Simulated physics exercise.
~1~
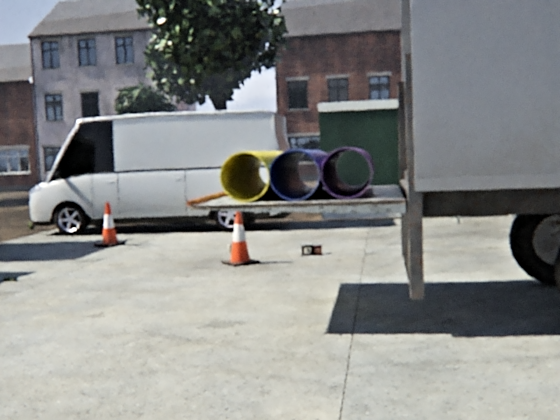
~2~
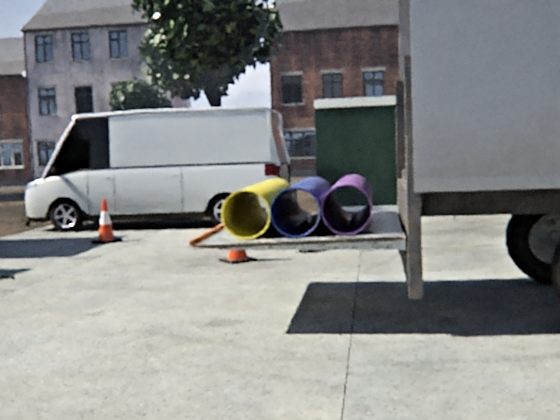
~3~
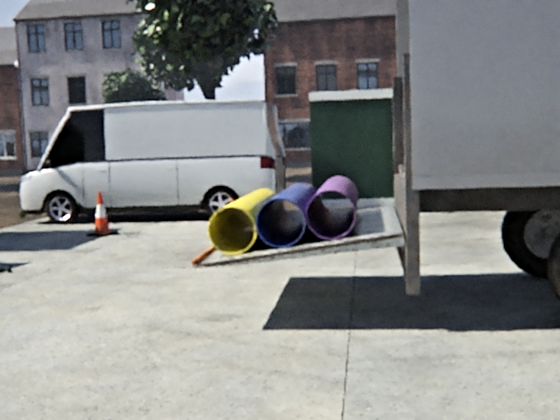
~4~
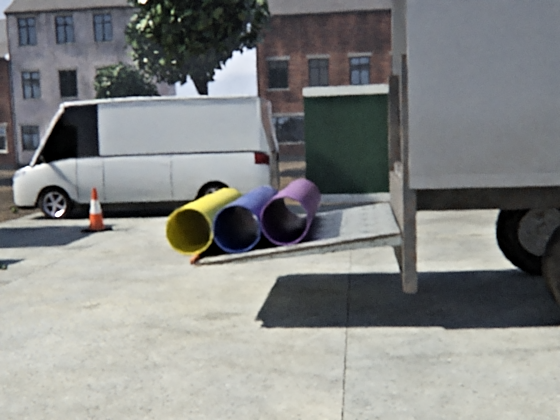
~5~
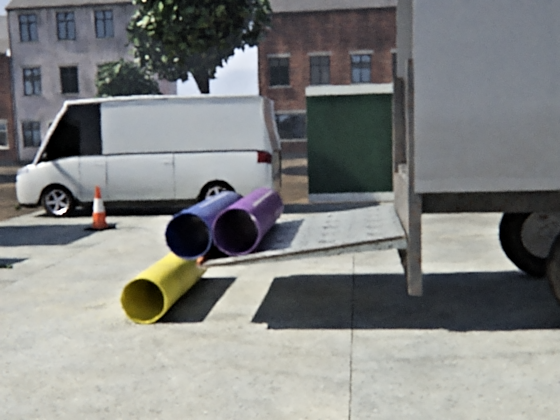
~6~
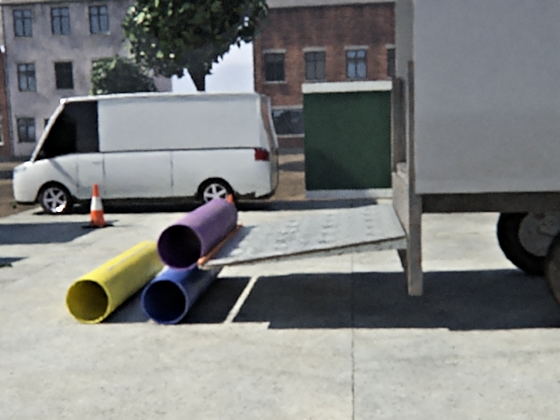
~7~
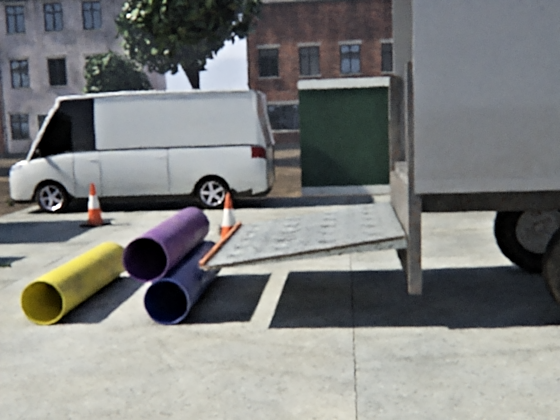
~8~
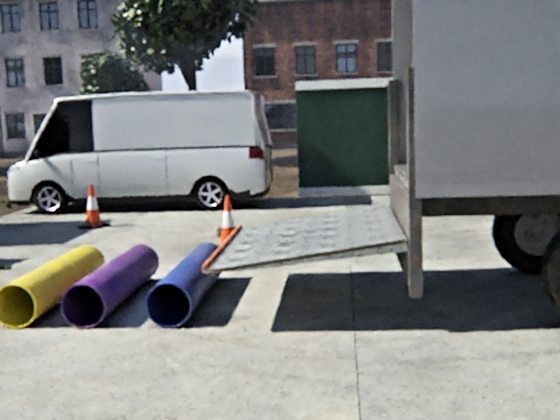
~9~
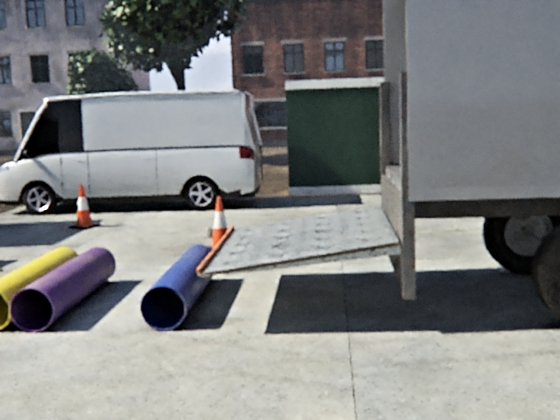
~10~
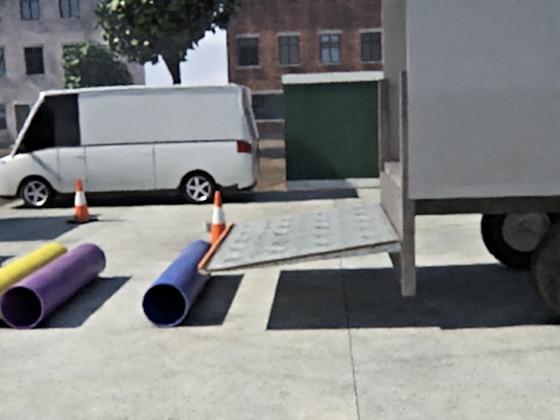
Three coloured pipes roll left off a tilting tail-lift and settle on the ground.
